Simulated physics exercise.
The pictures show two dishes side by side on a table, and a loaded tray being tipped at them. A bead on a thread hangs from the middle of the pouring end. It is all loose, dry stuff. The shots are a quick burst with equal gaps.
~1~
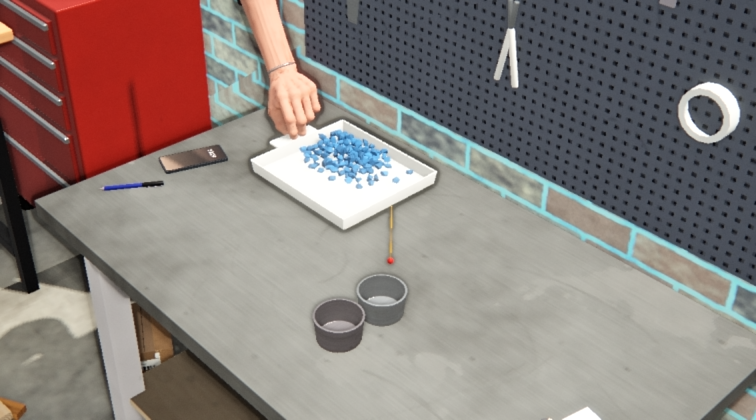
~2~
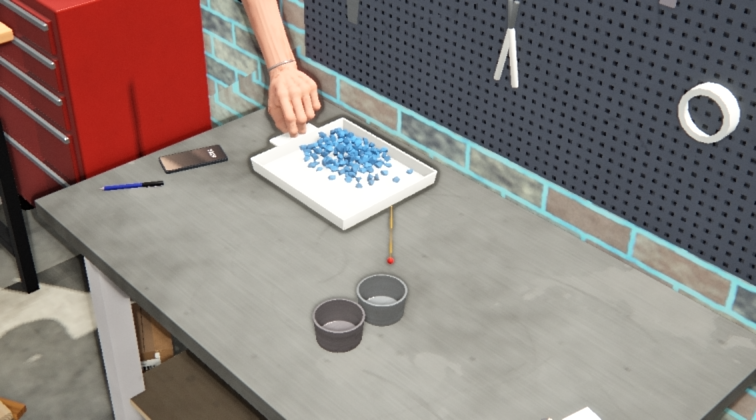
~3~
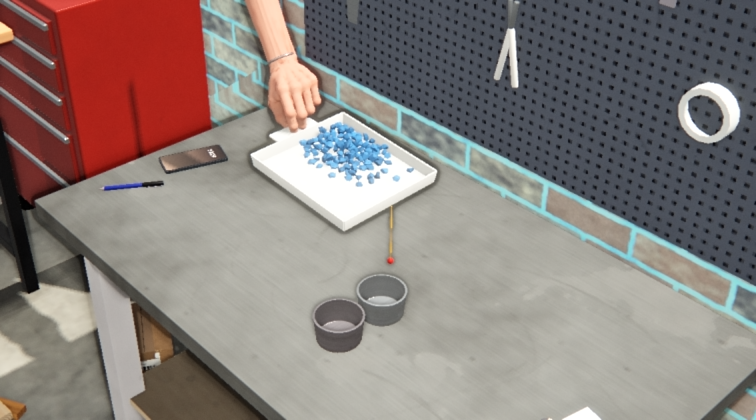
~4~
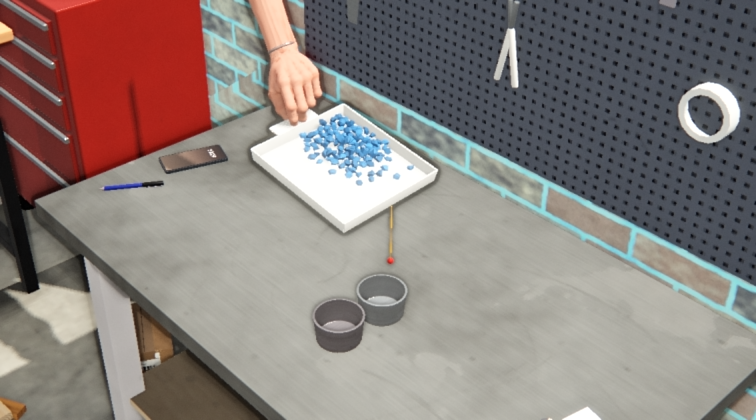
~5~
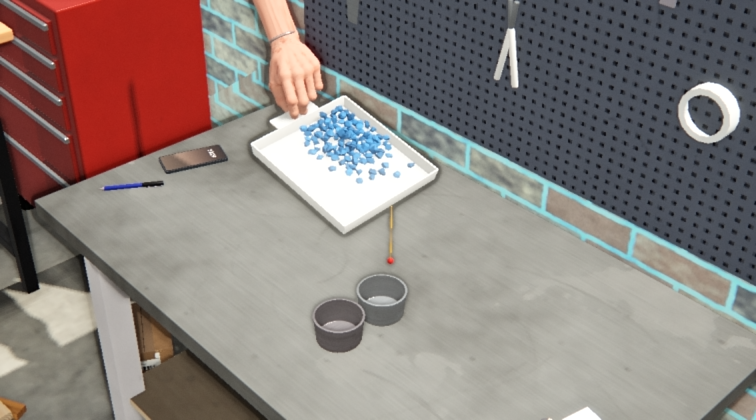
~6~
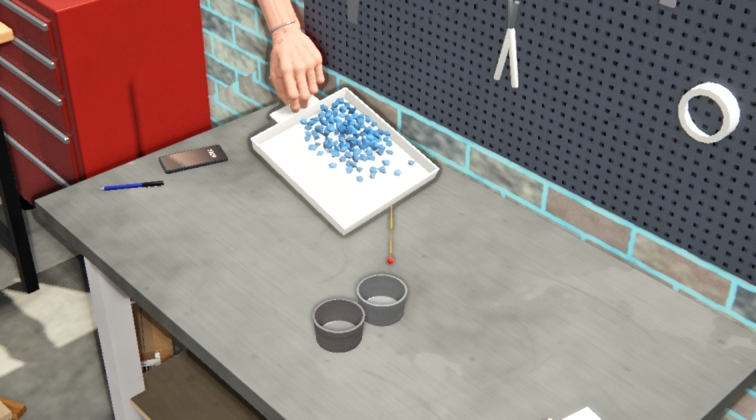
On a grey workbench beside a pegboard wall, a hand holds the back of a white tray of blue aquarium stones, with two small dark dishes in front. The tray sits level at first, then the hand slowly raises its back edge, tilting it gradually while the stones stay heaped together.
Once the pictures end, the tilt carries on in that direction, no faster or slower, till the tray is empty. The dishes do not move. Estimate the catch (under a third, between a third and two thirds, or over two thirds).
Caught overall: Between a third and two thirds.
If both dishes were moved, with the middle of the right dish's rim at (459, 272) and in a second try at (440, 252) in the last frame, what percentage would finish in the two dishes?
About 10 and 0 per cent.
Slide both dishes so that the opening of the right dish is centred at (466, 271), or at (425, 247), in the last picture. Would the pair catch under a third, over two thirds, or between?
At the first place less than a third, at the second below one third.
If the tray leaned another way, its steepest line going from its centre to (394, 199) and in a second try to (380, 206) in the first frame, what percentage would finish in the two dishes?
In turn 10 and 30 in a hundred.
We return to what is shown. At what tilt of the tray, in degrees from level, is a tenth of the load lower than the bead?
At some 70 degrees.
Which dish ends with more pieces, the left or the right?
That is the right-hand dish.
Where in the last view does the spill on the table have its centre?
Close to (372, 331).
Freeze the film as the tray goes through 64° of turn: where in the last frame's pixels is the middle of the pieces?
At about (365, 215).
Shortly afterwards, tray tipped steeply; the bulk on the tray; near a quarter in the air.
Next, tray tipped past a quarter turn; near a quarter on the tray; a little in the left dish; near a quarter in the right dish; near a quarter outside both; near a quarter in the air.
Some moments later, tray tipped past a quarter turn; a little in the left dish; near a third in the right dish; near half outside both.
In the end, tray tipped past a quarter turn; a little in the left dish; near a third in the right dish; near half outside both.
